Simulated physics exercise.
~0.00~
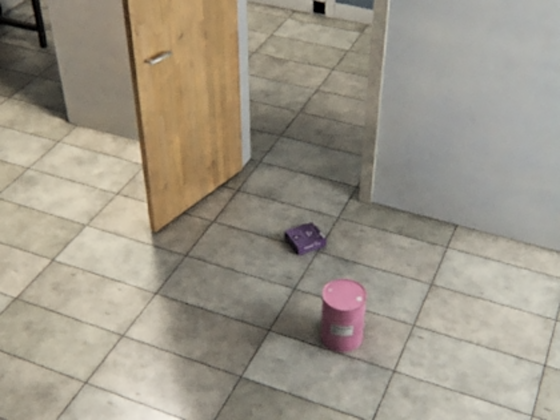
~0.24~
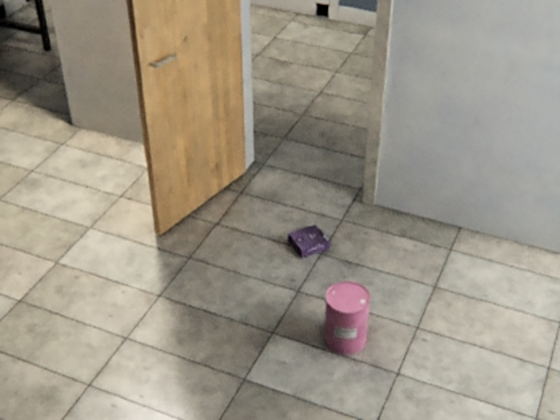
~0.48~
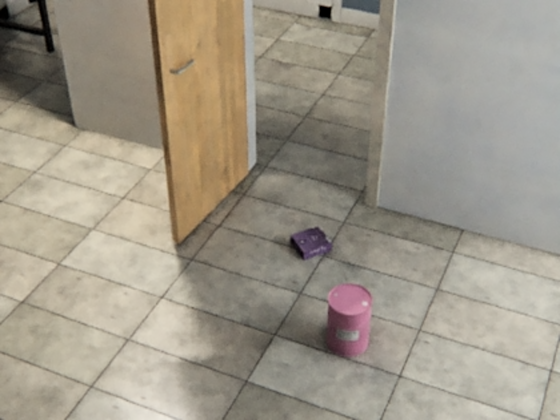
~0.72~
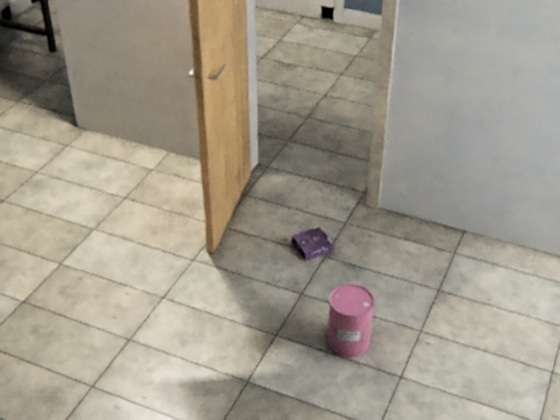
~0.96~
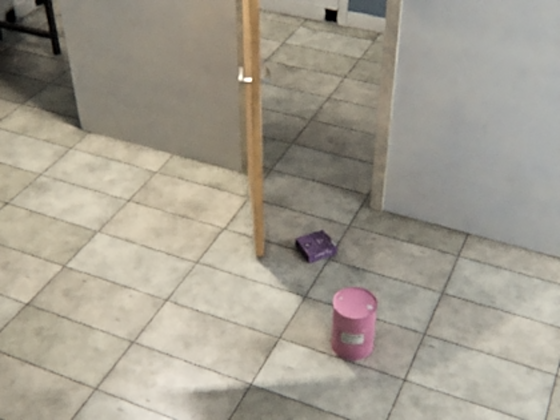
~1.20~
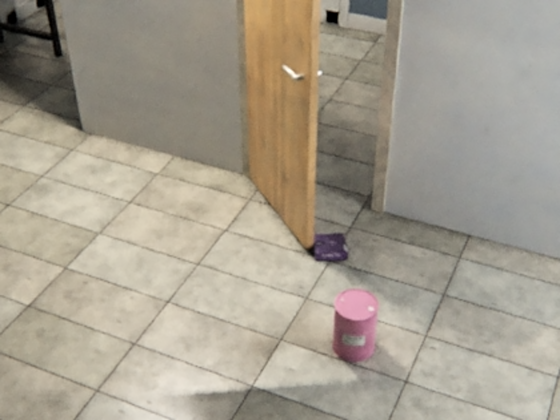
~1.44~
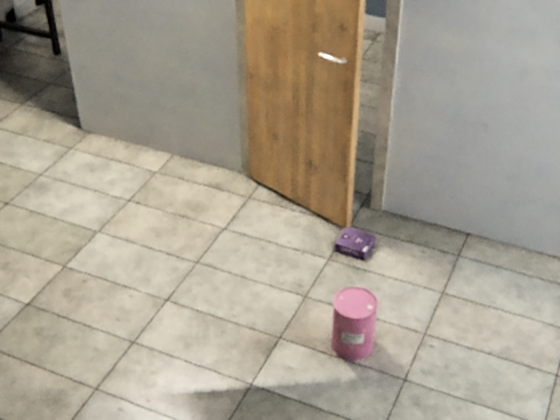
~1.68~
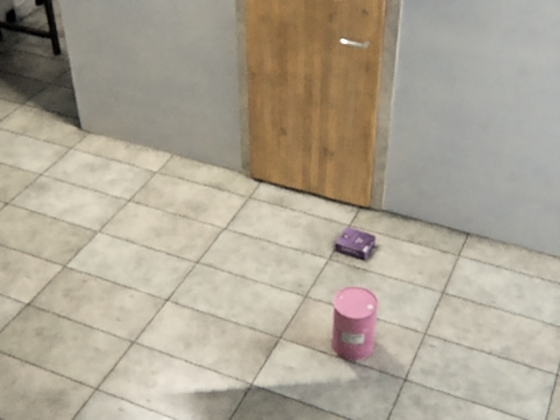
Wooden door swinging shut across a tiled floor, nudging a small purple packet to the right, a pink canister standing untouched nearby.
